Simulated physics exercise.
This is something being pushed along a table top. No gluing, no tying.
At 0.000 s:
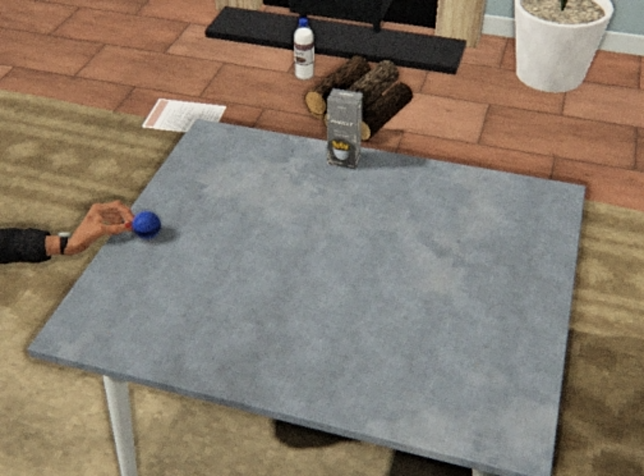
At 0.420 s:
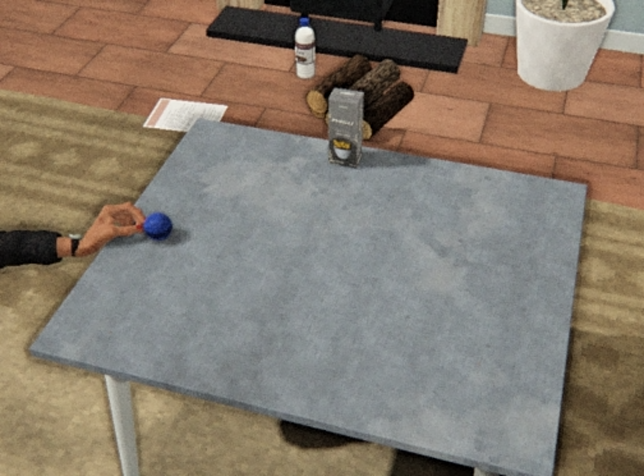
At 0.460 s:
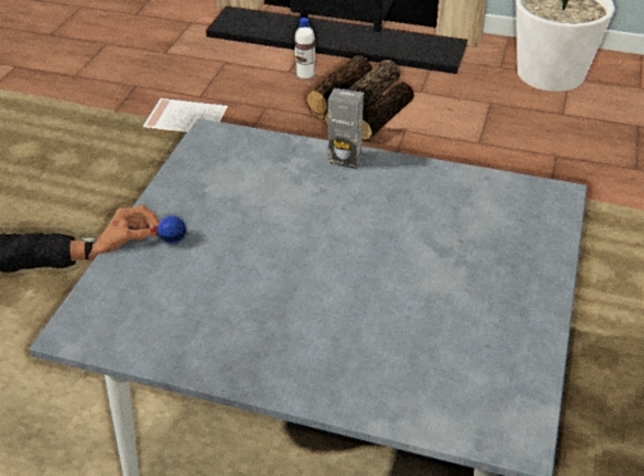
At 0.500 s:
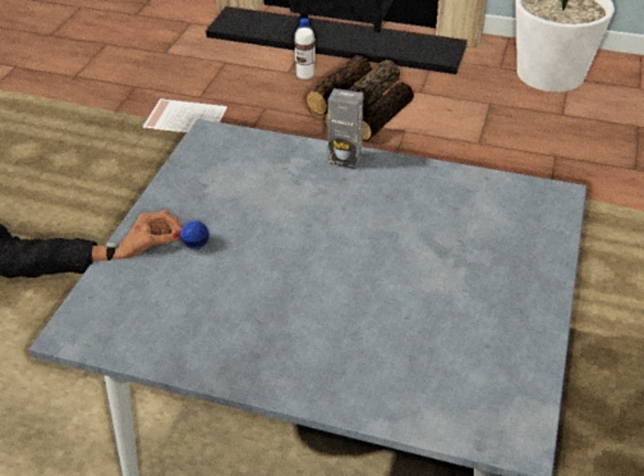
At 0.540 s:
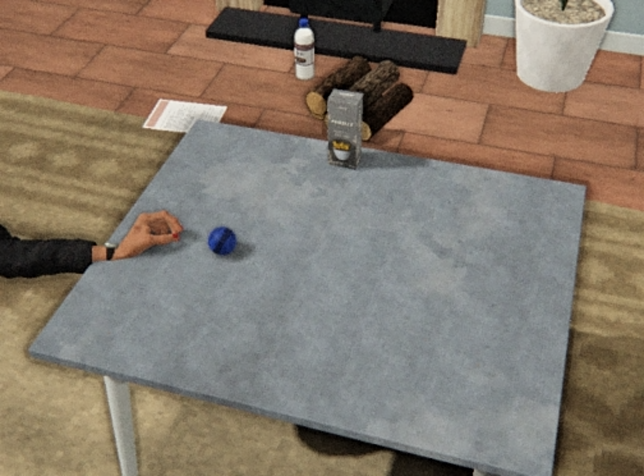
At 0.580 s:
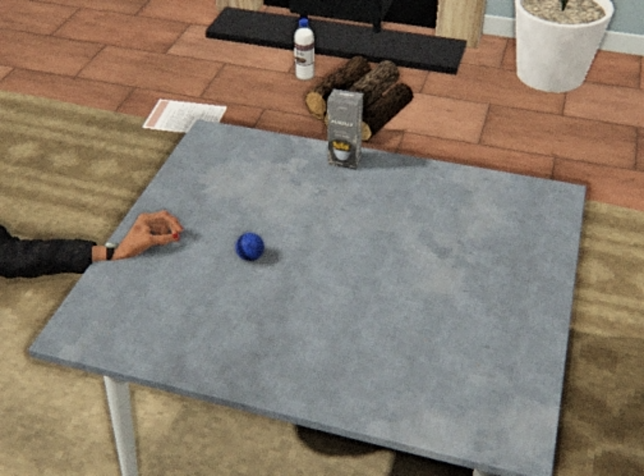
At first, a hand at the left edge of a gray table holds its fingers against a small blue ball. The hand pushes the ball a short way to the right across the tabletop. Then the hand stays still while the ball rolls on, separating from the fingertips and moving farther right.
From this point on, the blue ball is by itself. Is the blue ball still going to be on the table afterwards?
I reckon it departs the table in the end.
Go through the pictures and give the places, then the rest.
The first frame shows under the hand; blue ball (147, 225).
The second frame shows under the hand; blue ball (158, 227).
The third frame shows under the hand; blue ball (172, 230).
The fourth frame shows blue ball (195, 235).
The fifth frame shows blue ball (222, 241) moved about its own width.
The sixth frame shows blue ball (250, 247) moved well along.
By 0.78 s, blue ball moved well along near (388, 275).
By 0.98 s, blue ball moved well along near (525, 303).
By 1.28 s, blue ball now off the table.
By 1.48 s, things are still on the move.
When it is over (1.6 s), off the table, blue ball.
